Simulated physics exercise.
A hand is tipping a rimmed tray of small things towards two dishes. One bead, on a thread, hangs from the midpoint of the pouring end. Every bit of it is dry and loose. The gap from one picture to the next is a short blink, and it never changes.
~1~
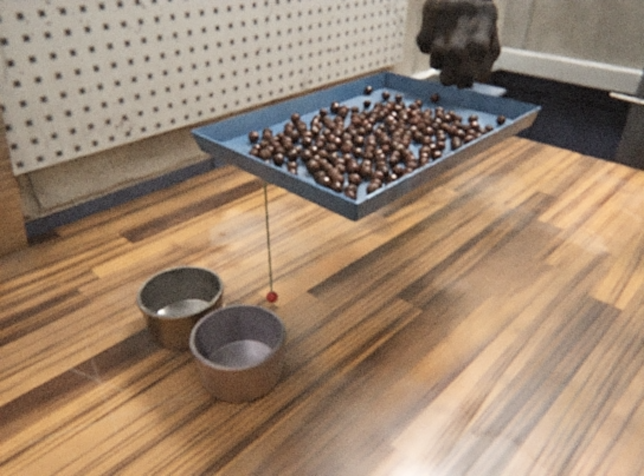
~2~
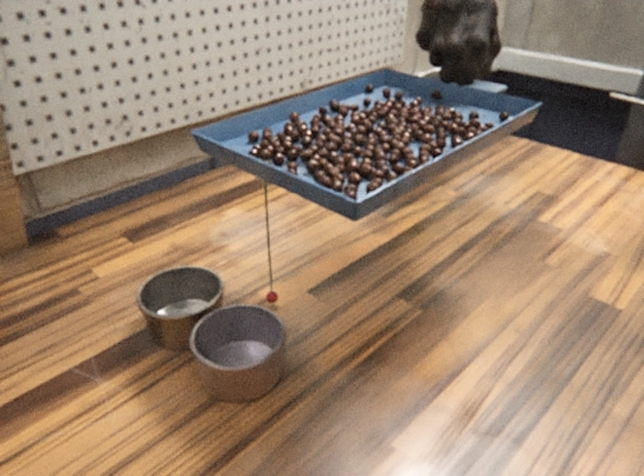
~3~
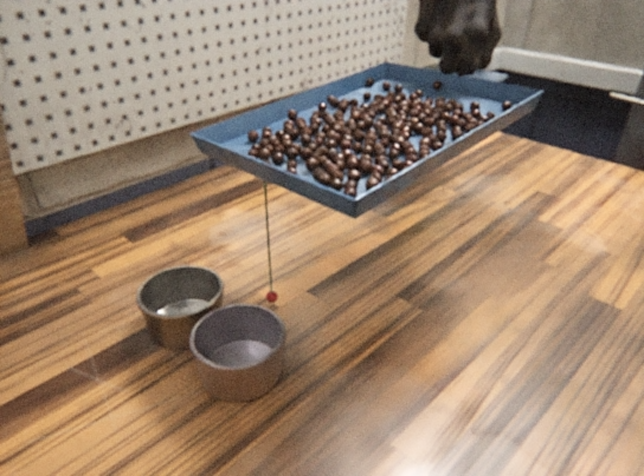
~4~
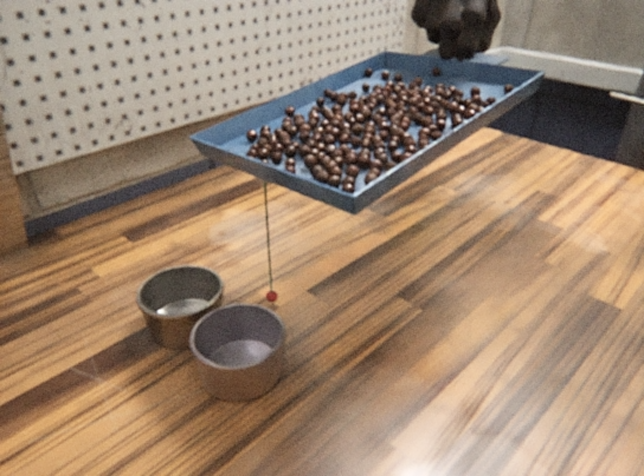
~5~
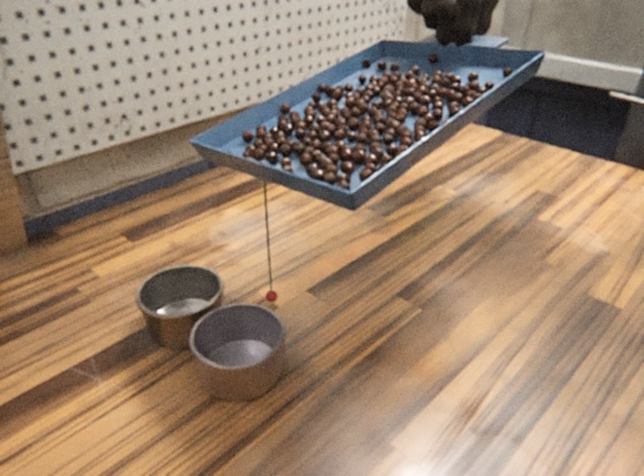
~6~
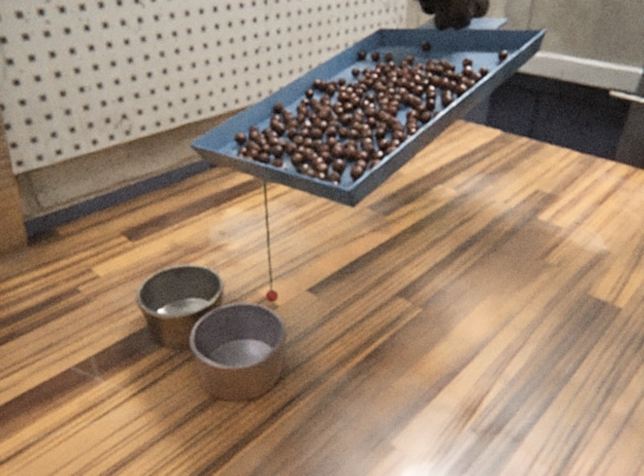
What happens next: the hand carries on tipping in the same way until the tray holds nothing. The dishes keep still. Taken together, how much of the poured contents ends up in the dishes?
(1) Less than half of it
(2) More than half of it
More than half of it.
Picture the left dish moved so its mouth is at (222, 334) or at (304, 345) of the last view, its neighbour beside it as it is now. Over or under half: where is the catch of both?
At place one a lesser share; at place two a lesser share.
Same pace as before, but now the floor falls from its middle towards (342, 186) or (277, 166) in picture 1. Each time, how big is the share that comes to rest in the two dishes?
First case around 10 per cent, second case 80 per cent.
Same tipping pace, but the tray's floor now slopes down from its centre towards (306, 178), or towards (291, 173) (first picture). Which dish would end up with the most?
Well, the one to the right comes out on top first, then the one to the right.
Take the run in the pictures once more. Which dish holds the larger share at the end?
The one to the left is fuller.
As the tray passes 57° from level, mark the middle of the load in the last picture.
In the last view, the load is centred near (239, 140).
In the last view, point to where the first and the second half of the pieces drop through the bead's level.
Initially about (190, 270); subsequently about (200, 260).
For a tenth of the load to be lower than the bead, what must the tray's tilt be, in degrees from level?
It has tipped about 60 degrees.
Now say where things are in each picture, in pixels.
Corners of the pouring end at (199, 131) and (356, 198), level; middle of the load at (371, 141), chocolate balls; left dish at (148, 323); right dish at (203, 373); bead on its thread at (272, 297), in the first frame.
Corners of the pouring end at (199, 131) and (356, 197), level; middle of the load at (371, 140), in the second frame.
Corners of the pouring end at (198, 133) and (355, 195), tipped barely, lowest at the left corner; middle of the load at (371, 135), in the third frame.
Corners of the pouring end at (197, 136) and (353, 191), tipped a little, lowest at the left corner; middle of the load at (370, 128), in the fourth frame.
Corners of the pouring end at (196, 139) and (350, 188), tipped a little, lowest at the left corner; middle of the load at (366, 121), in the fifth frame.
Corners of the pouring end at (196, 142) and (348, 184), tipped a little, lowest at the left corner; middle of the load at (358, 116), nearly all on the move; left dish at (148, 322); right dish at (203, 372), in the sixth frame.
Soon, tray tipped steeply; most on the tray; a small part in the left dish; a stray few outside both; a small part in the air.
A while on, tray tipped right over; a small part on the tray; a stray few in the right dish; about two thirds in the left dish; about a quarter outside both; a small part in the air.
Towards the end, tray tipped past a quarter turn; a small part in the right dish; about two thirds in the left dish; about a third outside both.
Finally, tray tipped past a quarter turn; a small part in the right dish; about two thirds in the left dish; about a third outside both.
